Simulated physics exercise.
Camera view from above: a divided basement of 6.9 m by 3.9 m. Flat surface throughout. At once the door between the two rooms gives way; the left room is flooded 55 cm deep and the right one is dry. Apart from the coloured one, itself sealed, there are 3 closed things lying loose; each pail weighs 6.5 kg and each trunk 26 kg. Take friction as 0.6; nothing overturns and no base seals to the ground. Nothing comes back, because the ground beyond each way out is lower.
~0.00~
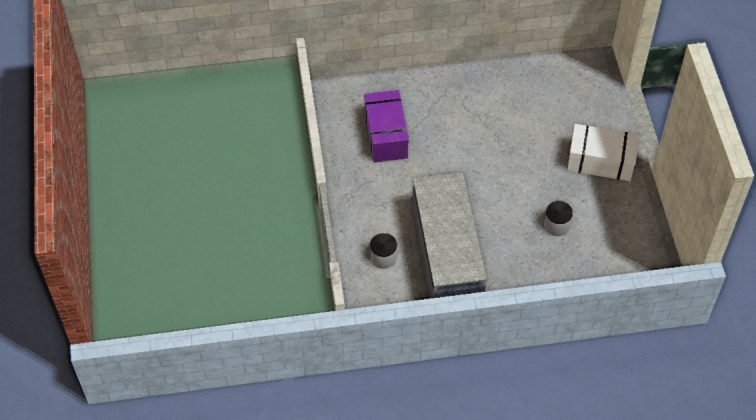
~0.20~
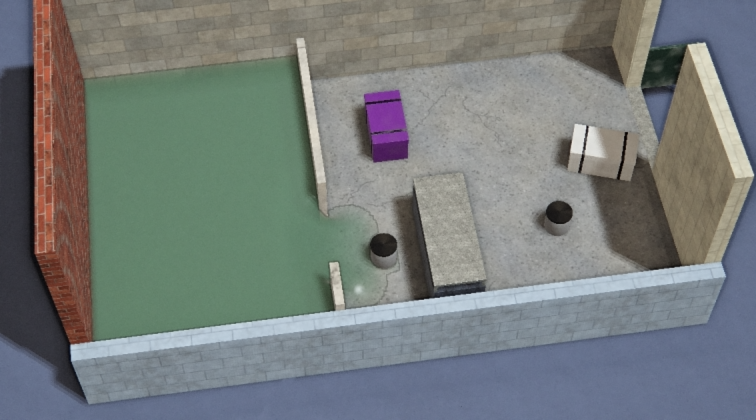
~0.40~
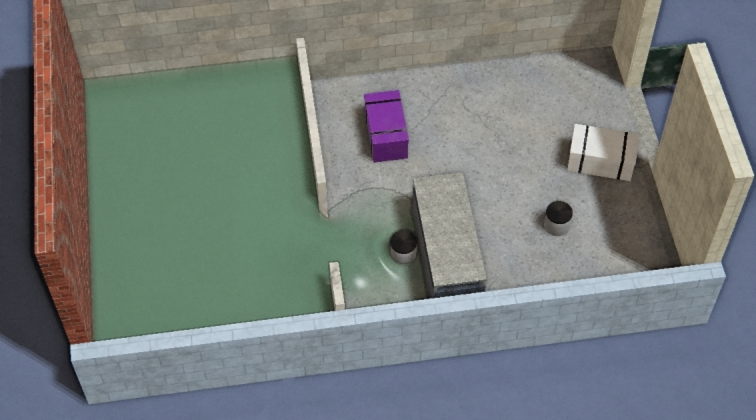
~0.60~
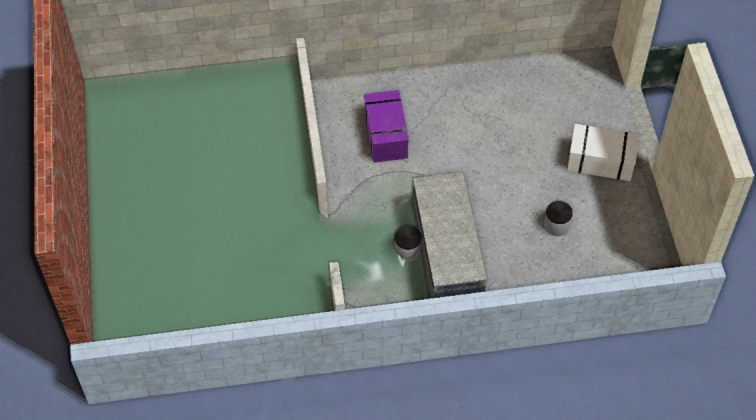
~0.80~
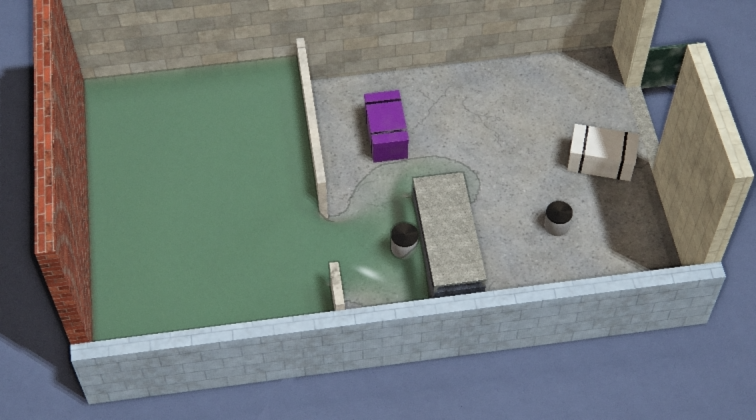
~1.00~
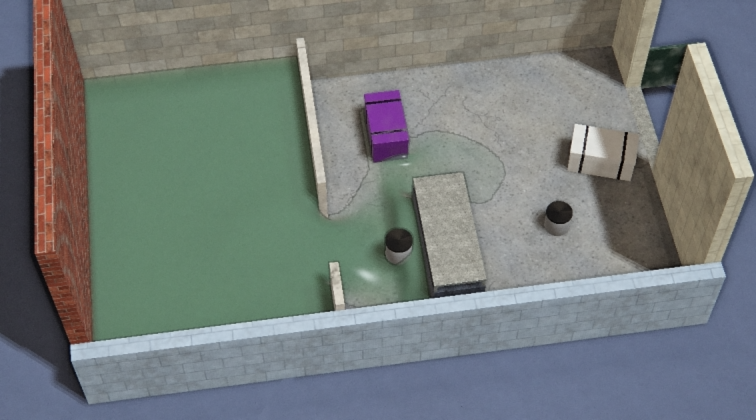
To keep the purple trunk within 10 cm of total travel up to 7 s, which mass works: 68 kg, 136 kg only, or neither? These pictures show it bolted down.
Only 136 kg.
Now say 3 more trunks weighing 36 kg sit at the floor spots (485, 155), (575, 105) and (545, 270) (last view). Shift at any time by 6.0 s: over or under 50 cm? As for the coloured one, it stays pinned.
Result by item: Beyond it; beyond it; within it.
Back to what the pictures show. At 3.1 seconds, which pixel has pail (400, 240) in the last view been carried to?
(366, 291) or thereabouts.
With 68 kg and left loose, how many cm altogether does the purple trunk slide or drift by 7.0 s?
Close to 250 centimetres all told.
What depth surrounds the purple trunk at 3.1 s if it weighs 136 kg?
About 8 cm.
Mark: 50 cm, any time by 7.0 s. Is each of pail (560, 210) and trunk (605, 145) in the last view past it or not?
In order: Within the mark, beyond the mark.
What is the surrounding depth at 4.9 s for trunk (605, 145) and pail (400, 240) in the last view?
I'd estimate 14 cm for the first and 26 cm for the second.
After 1.4 s the purple trunk would be 0 cm from its start with 68 kg and 0 cm from its start with 136 kg; 6 cm of water round it then.
After 3.1 s the purple trunk would be 28 cm from its start with 68 kg and 0 cm from its start with 136 kg; 8 cm of water round it then.
After 4.9 s the purple trunk would be 73 cm from its start with 68 kg and 0 cm from its start with 136 kg; 10 cm of water round it then.
After 7.0 s the purple trunk would be 216 cm from its start with 68 kg and 0 cm from its start with 136 kg; 9 cm of water round it then.
